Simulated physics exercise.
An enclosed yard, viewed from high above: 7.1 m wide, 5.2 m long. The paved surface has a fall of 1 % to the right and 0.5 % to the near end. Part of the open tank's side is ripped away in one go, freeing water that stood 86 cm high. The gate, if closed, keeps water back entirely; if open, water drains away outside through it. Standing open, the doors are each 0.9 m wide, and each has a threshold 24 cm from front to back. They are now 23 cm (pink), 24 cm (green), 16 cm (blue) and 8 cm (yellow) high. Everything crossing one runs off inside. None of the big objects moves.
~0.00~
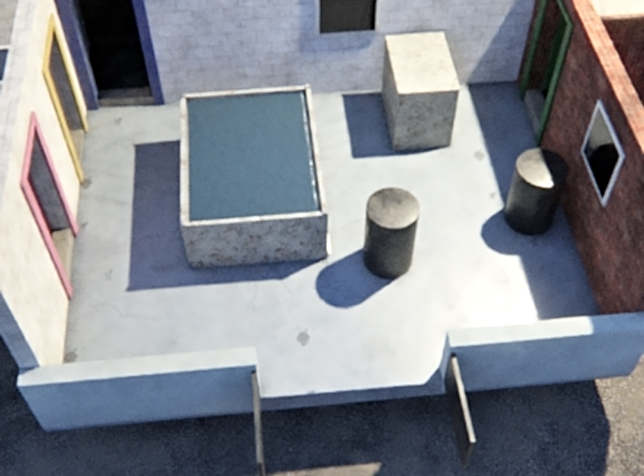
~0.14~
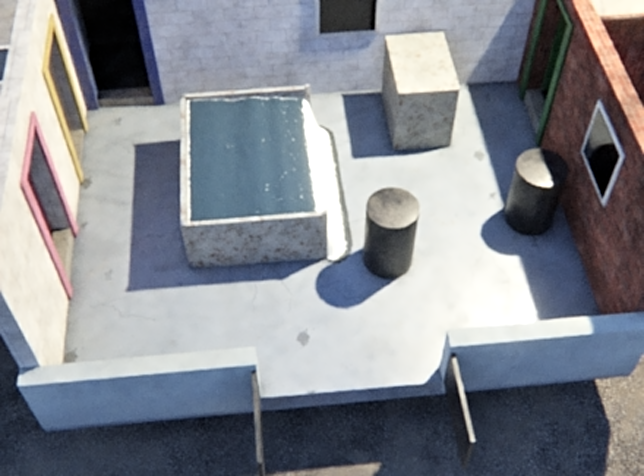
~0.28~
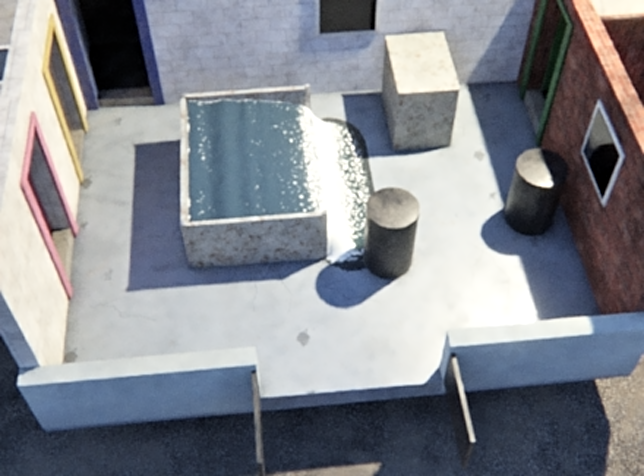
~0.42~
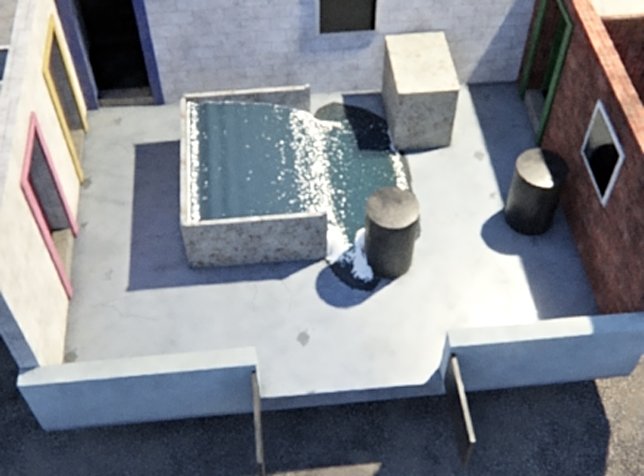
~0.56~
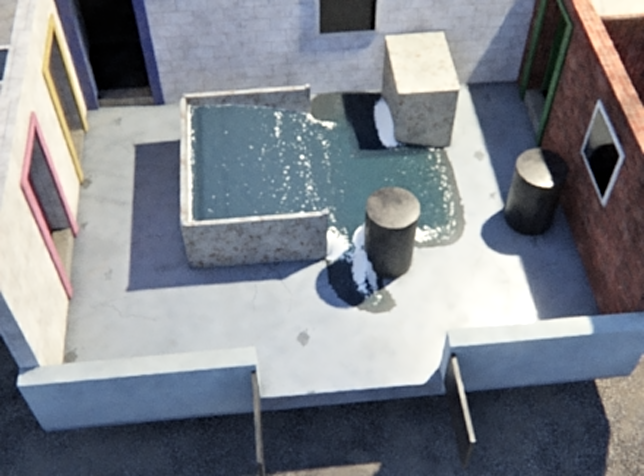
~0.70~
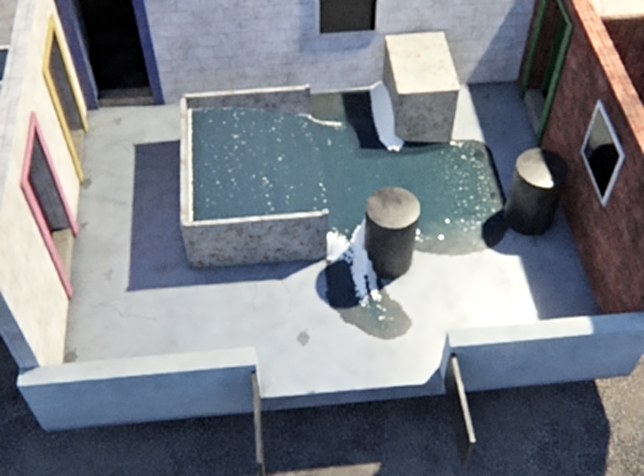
Water in an open tank bursts through its right side and spreads across the yard.
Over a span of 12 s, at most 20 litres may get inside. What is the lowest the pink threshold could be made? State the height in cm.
Around 8 cm high.
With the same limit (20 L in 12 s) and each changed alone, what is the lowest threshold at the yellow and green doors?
Roughly 10.5 cm for the yellow door and roughly 26 cm for the green door.
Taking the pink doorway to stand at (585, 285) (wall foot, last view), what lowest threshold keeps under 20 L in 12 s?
Minimum: Close to 22 cm.
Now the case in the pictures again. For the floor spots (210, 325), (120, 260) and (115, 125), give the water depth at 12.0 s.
The depths come to about 7, 8 and 7 cm.
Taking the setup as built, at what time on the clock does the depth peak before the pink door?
The level tops out near 7.0 seconds.
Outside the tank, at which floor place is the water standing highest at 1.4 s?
At about (546, 175).
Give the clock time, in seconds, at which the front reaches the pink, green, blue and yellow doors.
Pink 4.5 s, green 1.2 s, blue 2.6 s, yellow 2.8 s.
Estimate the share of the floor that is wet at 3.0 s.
Roughly 65 percent of the floor.
After 1.4 s water covers 45 % of the floor, deepest (69 cm) near (546, 175); it has not reached the pink door.
After 3.0 s water covers 65 % of the floor, deepest (51 cm) near (440, 92); it has not reached the pink door.
After 12.0 s water covers 95 % of the floor, deepest (12 cm) near (188, 108); 7 cm at the pink door, 0 litres in over its 23 cm threshold.
At the pink door as built, the water arrived by 4.5 s and peaked near 15 cm at 7.2 s.
With a threshold of 6.5 cm, 41 litres would have come in within the 12 s; with 9 cm, 13 litres. So under 20 litres takes about 8 cm.
